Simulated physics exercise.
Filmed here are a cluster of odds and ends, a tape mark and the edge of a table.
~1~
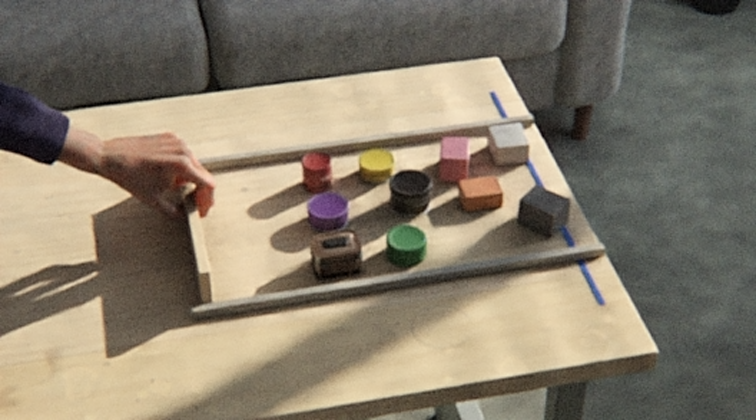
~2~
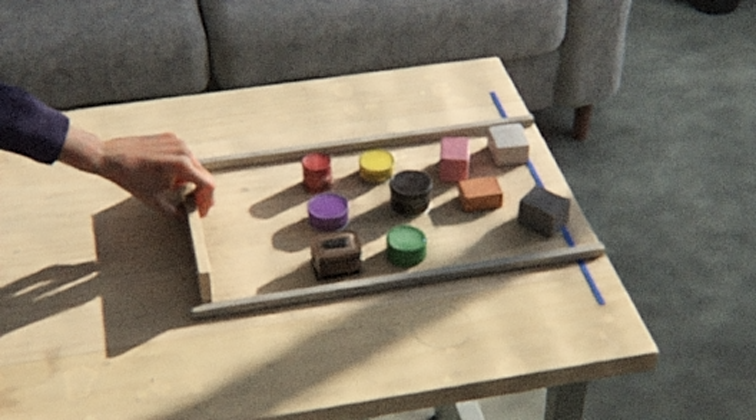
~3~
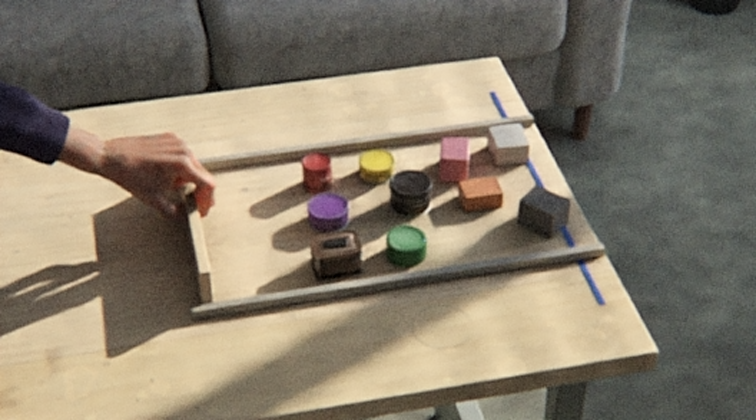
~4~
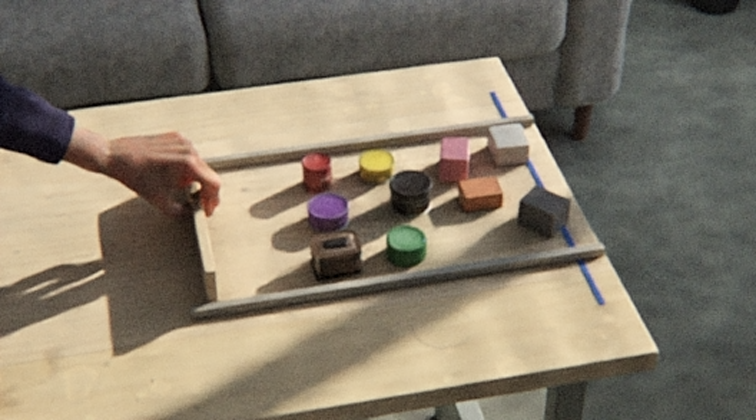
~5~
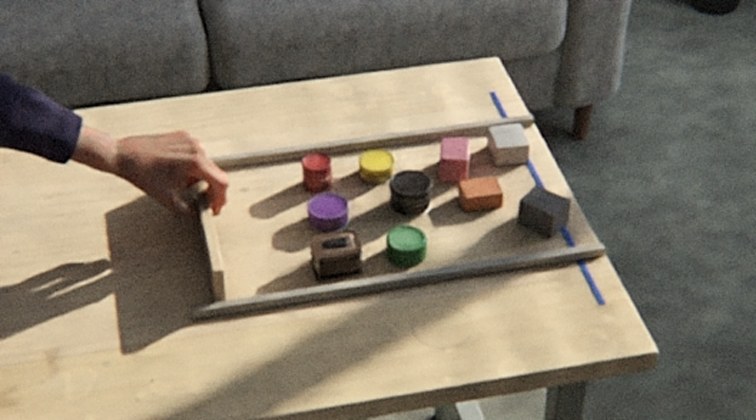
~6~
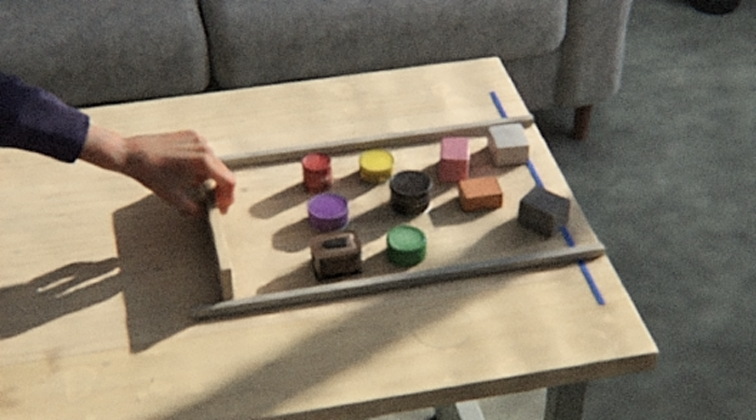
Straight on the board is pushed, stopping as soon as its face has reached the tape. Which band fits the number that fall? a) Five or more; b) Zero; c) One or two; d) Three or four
(a) Five or more.
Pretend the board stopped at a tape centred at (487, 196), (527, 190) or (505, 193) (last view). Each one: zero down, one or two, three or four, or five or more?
Taking them in turn, one or two; 5 or more; either one or two.
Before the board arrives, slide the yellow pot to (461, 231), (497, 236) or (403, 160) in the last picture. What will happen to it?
In order, it holds its place; goes down; holds its place.
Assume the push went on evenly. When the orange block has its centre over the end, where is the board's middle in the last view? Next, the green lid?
(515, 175) and (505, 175), more or less.
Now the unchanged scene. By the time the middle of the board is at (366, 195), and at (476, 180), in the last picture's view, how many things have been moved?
Counts: 6 and 10.
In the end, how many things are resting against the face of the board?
Tally at the end: 4.
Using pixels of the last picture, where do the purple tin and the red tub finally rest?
The first near (563, 180), the second near (541, 145).
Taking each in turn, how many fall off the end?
The number that fall is 6.
Soon after, none off yet; grey block at rest near (544, 211); white block at rest near (508, 145); orange block at rest near (481, 194).
At rest, the number that fall off is five or more; fallen, green lid, black pot, pink block, orange block, white block and grey block.
